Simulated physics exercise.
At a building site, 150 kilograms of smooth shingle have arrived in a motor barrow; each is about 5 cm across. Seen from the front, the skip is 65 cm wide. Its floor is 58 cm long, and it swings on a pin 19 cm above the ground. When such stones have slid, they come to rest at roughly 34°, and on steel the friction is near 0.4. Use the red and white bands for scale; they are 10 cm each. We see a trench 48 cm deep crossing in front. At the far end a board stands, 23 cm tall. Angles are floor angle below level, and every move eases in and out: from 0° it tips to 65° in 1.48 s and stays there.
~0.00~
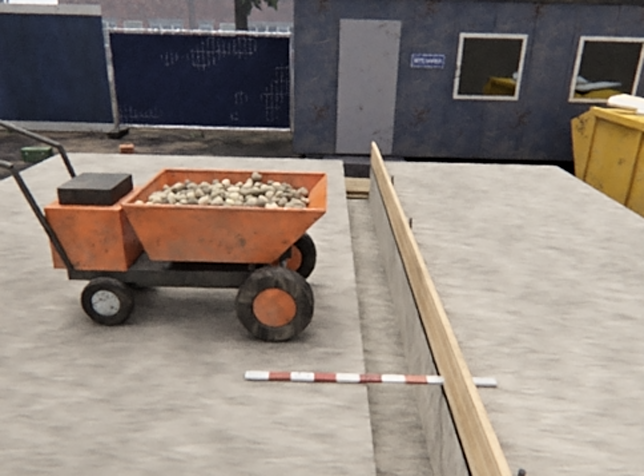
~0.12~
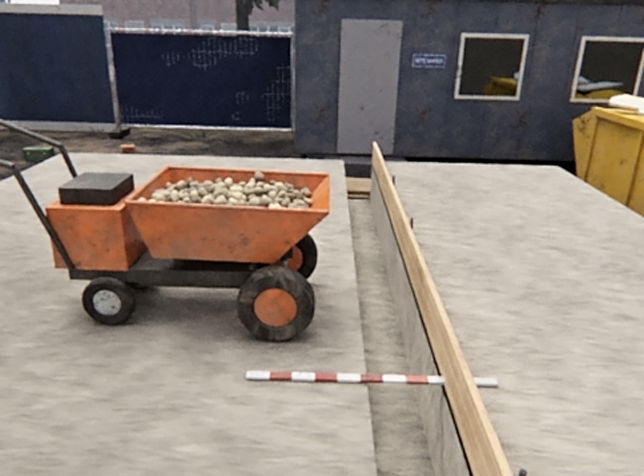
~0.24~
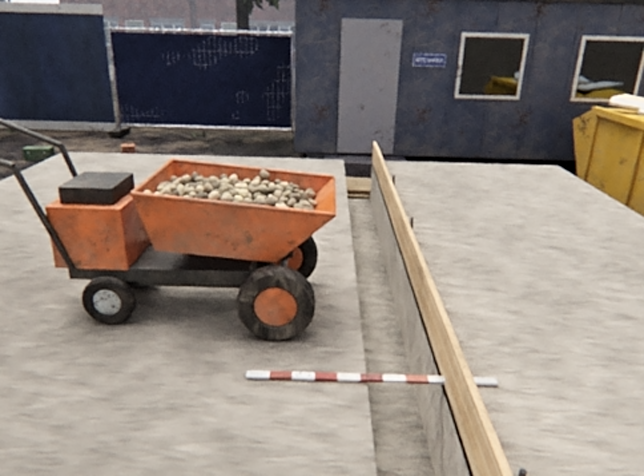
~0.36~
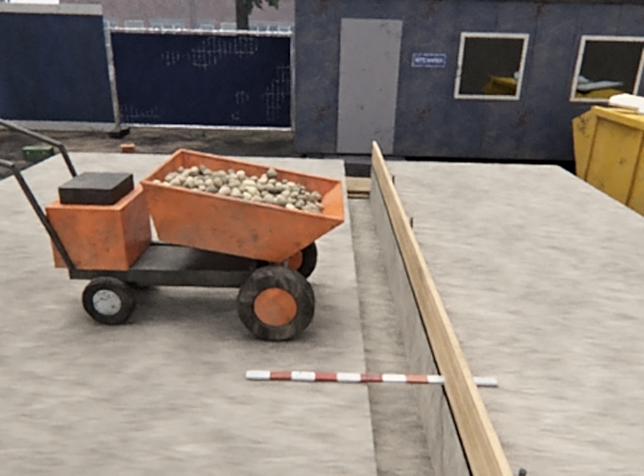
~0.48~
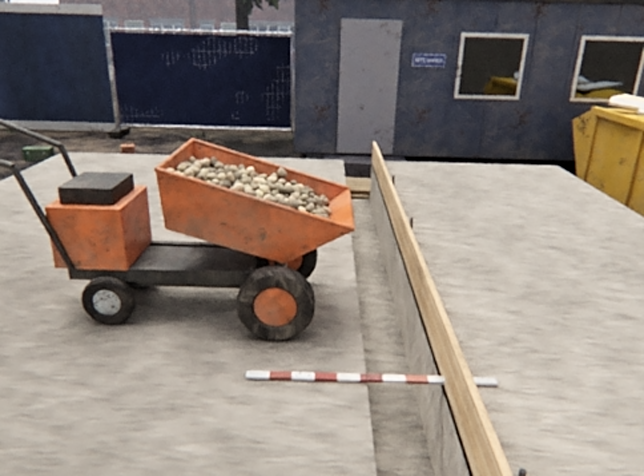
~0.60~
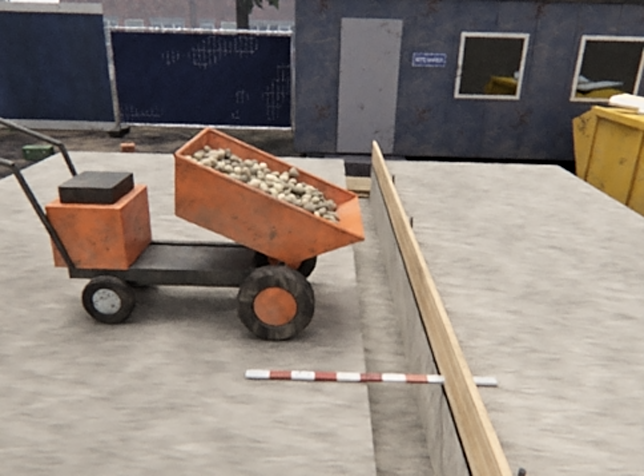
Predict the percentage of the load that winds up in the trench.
My prediction is about 97 per cent.
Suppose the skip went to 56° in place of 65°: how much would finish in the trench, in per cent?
Some 85 in a hundred, I'd say.
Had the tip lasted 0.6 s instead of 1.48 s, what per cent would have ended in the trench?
I'd put it at some 85 in a hundred.
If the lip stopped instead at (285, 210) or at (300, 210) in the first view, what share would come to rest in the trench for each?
100 % and 100 %.
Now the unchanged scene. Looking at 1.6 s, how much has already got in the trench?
45 per cent or so by then.
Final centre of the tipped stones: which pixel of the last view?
The resting stones are centred at roughly (389, 367).
After 1.1 s the floor is at 55°; 100 % in the skip; the foremost stones are at (390, 261).
After 1.6 s the floor is at 65°; 52 % in the skip, 46 % in the trench, 2 % past the trench; the foremost stones are at (457, 287).
After 1.9 s the floor is at 65°; 22 % in the skip, 75 % in the trench, 3 % past the trench; the foremost stones are at (494, 306).
After 3.9 s the floor is at 65°; 0 % in the skip, 97 % in the trench, 3 % past the trench; the foremost stones are at (504, 309).
